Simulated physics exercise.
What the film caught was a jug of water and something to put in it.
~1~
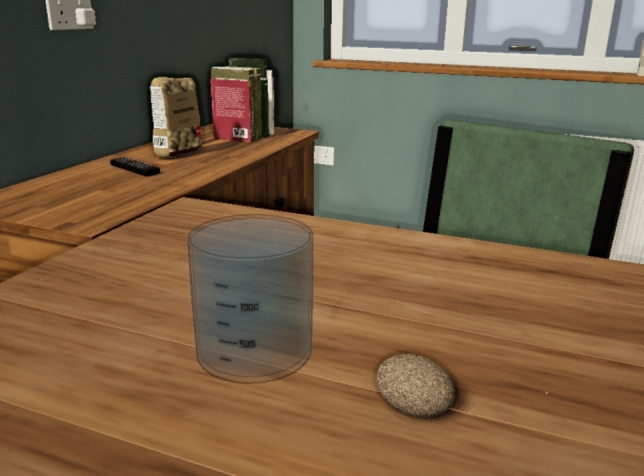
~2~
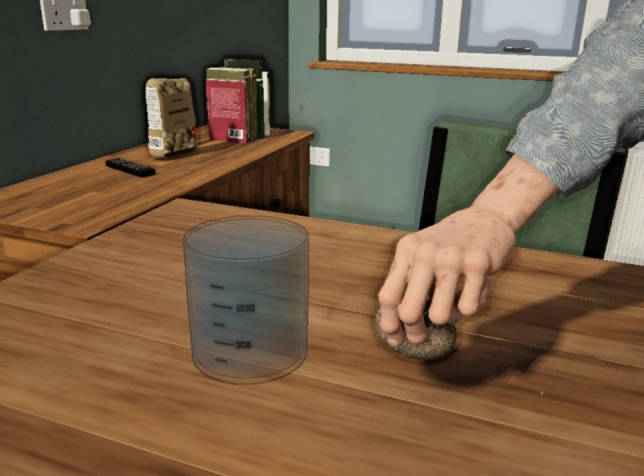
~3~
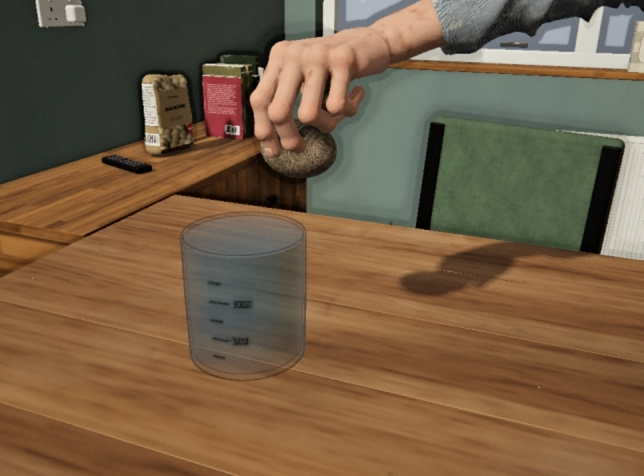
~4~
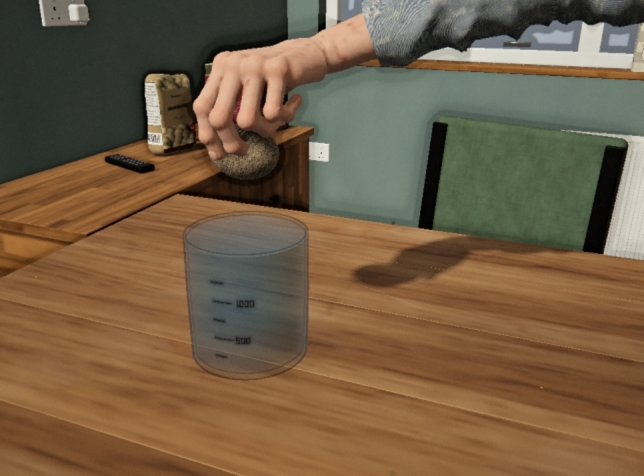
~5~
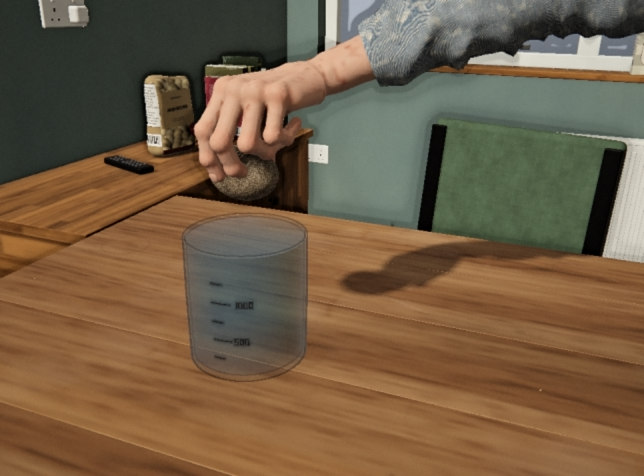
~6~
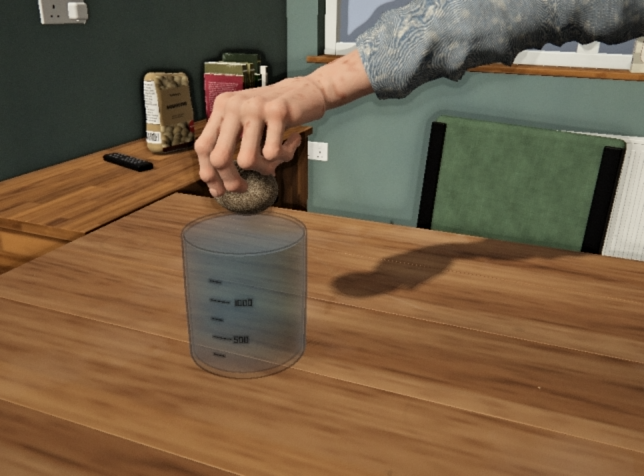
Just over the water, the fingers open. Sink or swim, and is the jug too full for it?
The thing drops down, and the jug spills over.
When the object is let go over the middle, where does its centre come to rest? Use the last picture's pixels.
Roughly at (248, 320).
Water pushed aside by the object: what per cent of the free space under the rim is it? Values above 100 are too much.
Estimate: Roughly 230 per cent.
Next, the stone enters the water; the jug is full to the brim.
After that, the stone goes on down; the jug is full to the brim; it has run over.
Finally, the stone has sunk; the jug is full to the brim; it has run over.
